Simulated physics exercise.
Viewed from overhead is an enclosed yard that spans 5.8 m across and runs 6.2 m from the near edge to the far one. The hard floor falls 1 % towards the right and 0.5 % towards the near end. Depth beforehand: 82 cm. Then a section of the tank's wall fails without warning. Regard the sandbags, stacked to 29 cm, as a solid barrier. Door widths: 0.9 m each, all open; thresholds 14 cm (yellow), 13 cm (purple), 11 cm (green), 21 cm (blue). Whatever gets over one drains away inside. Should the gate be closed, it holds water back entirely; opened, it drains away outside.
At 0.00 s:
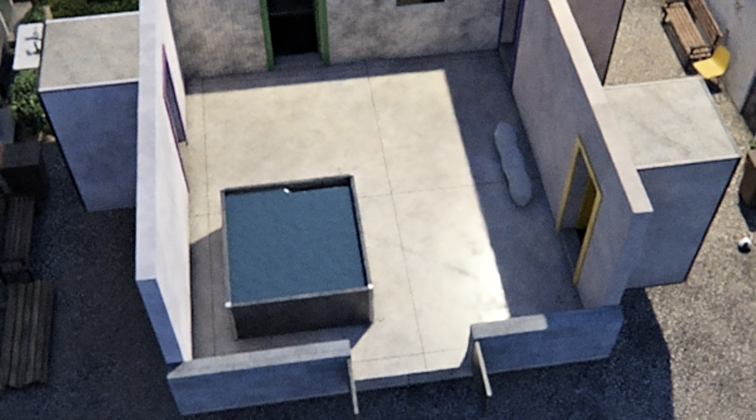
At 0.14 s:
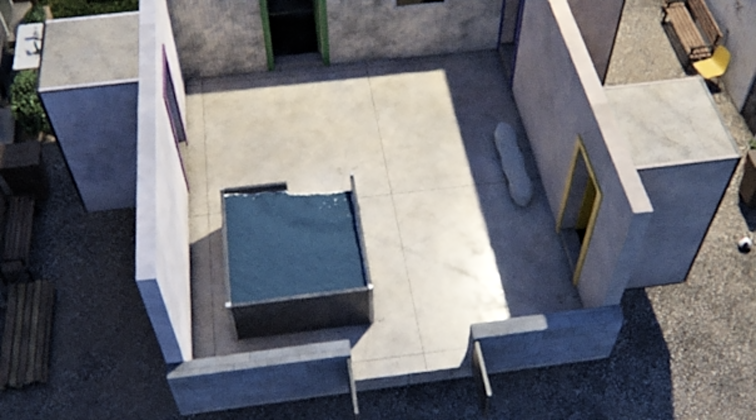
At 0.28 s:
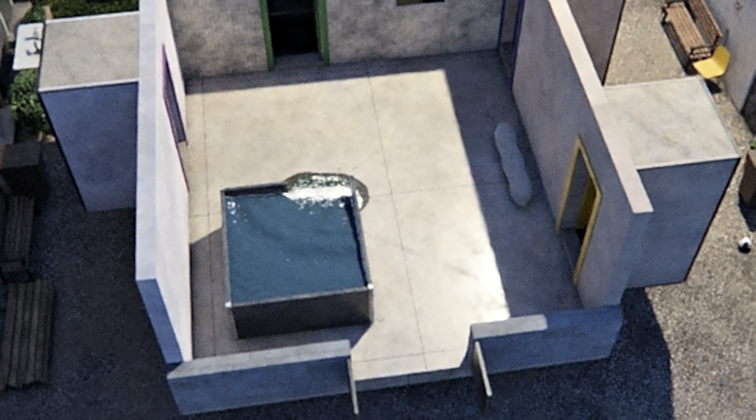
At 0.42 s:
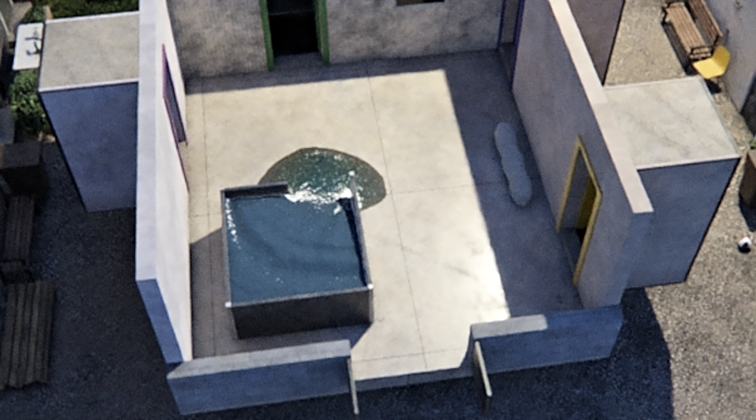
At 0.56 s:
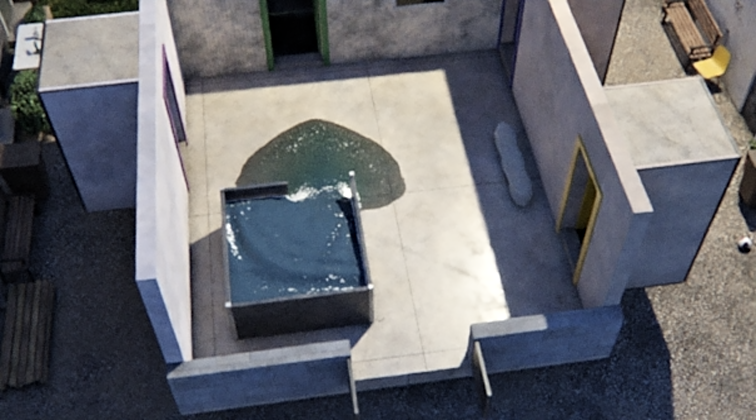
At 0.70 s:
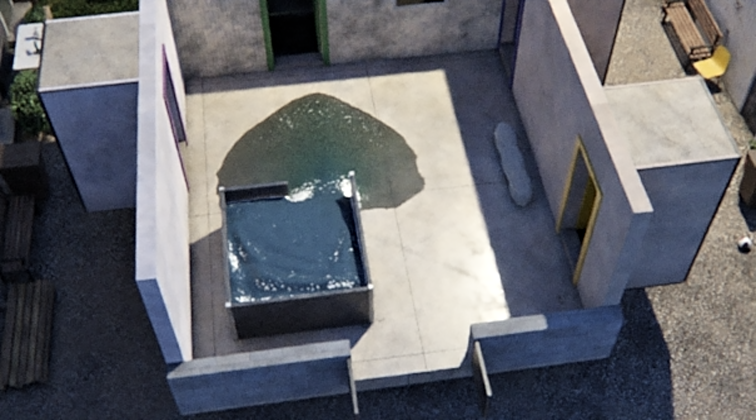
The footage shows, from overhead, a walled yard with a square tank of dark blue water; its far side opens and water pours out, spreading across the pale floor behind it in a widening dark pool while the tank's surface ripples.
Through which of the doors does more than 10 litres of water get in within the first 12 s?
One by one: At the yellow door the water let in will remain short of the limit; at the purple door the water let in will remain short of the limit; at the green door the water let in will surpass the limit; at the blue door the water let in will surpass the limit.
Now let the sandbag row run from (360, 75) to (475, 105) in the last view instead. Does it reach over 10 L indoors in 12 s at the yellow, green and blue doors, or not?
Door by door: Yellow limit kept, green limit exceeded, blue limit kept.
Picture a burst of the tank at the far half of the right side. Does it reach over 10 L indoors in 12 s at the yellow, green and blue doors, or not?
Door by door - yellow: Out of bounds, green: Within bounds, blue: Out of bounds.
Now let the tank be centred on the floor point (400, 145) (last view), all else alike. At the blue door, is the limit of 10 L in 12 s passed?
Against that limit: Blue over.
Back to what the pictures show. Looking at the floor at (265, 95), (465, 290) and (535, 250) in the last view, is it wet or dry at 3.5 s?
Listed in sequence, the spots are drenched, bone dry and bone dry.
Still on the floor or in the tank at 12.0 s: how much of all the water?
Some 80 in a hundred.
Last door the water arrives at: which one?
That would be the yellow door.
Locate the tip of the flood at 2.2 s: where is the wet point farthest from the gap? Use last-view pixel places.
Location: Approx. (496, 53) in the last view.
After 1.4 s water covers 40 % of the floor and is deepest (44 cm) near (334, 208); yellow door not reached, purple door 5 cm at the sill, 0 L in, green door 18 cm at the sill, 30 L in, blue door not reached.
After 2.2 s water covers 50 % of the floor and is deepest (37 cm) near (496, 53); yellow door not reached, purple door 3 cm at the sill, 0 L in, green door 29 cm at the sill, 127 L in, blue door 28 cm at the sill, 1 L in.
After 3.5 s water covers 50 % of the floor and is deepest (28 cm) near (498, 59); yellow door not reached, purple door 9 cm at the sill, 0 L in, green door 22 cm at the sill, 226 L in, blue door 28 cm at the sill, 68 L in.
After 7.0 s water covers 95 % of the floor and is deepest (20 cm) near (498, 125); yellow door 5 cm at the sill, 0 L in, purple door 5 cm at the sill, 0 L in, green door 11 cm at the sill, 282 L in, blue door 17 cm at the sill, 84 L in.
After 12.0 s water covers 95 % of the floor and is deepest (16 cm) near (587, 335); yellow door 9 cm at the sill, 0 L in, purple door 5 cm at the sill, 0 L in, green door 7 cm at the sill, 282 L in, blue door 12 cm at the sill, 84 L in.
